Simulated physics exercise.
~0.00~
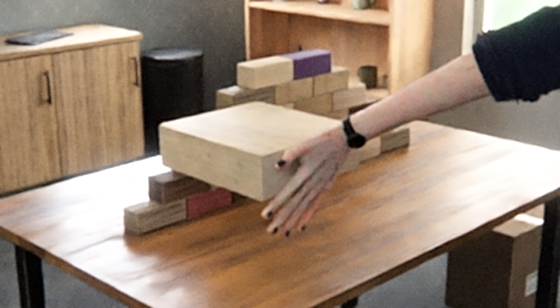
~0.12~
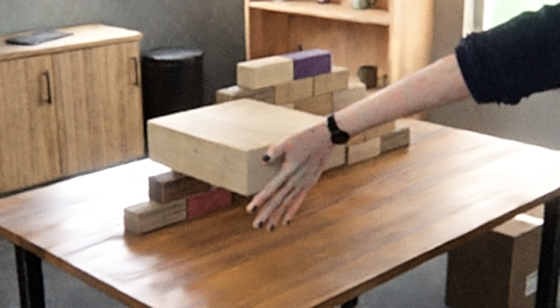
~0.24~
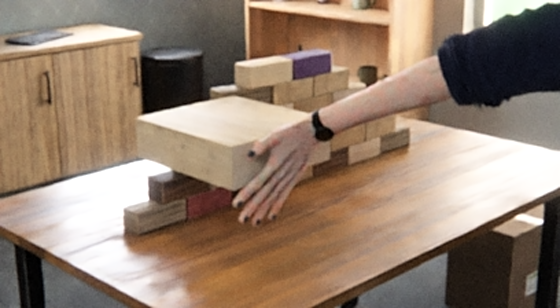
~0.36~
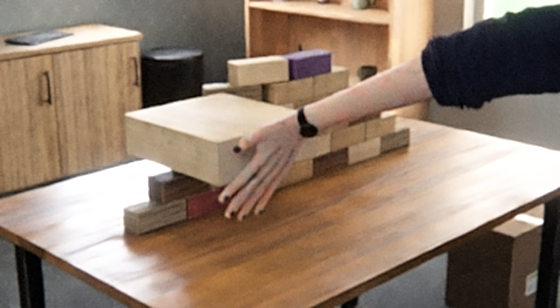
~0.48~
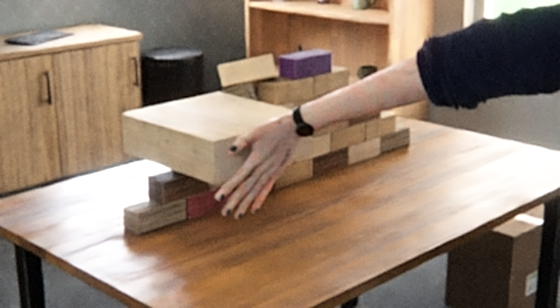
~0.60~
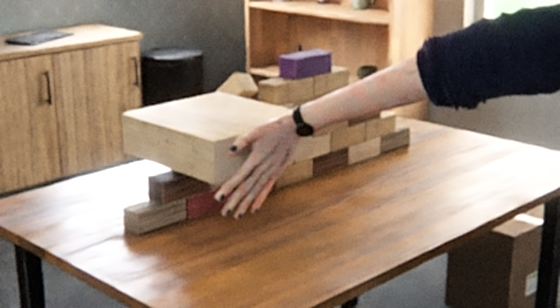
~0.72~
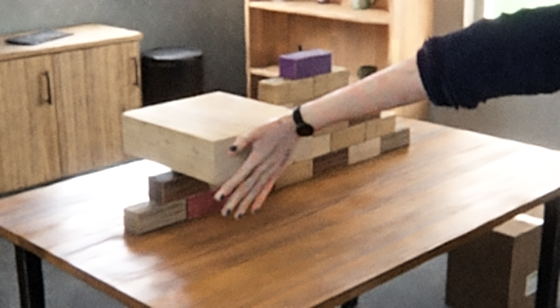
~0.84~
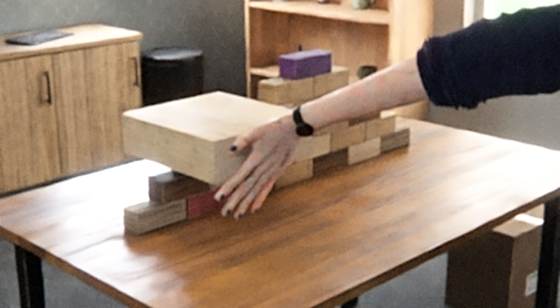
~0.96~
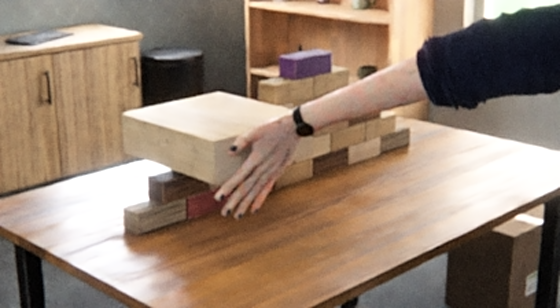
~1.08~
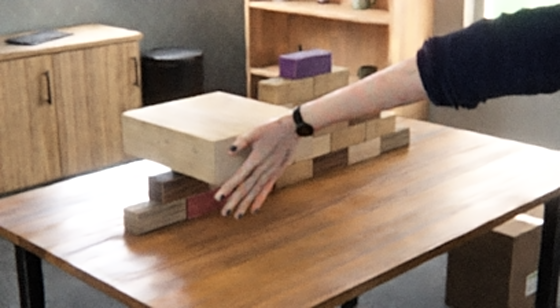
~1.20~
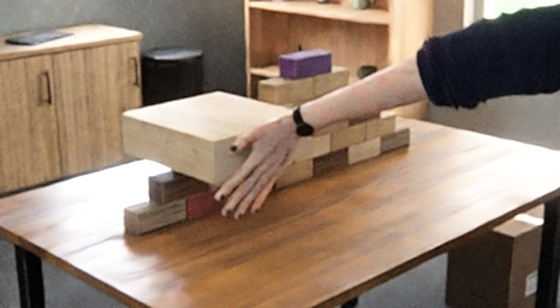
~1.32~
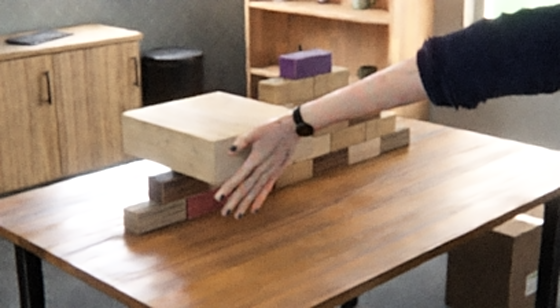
On a wooden table, a hand slides a large block left, toppling an upper block out of sight behind it.
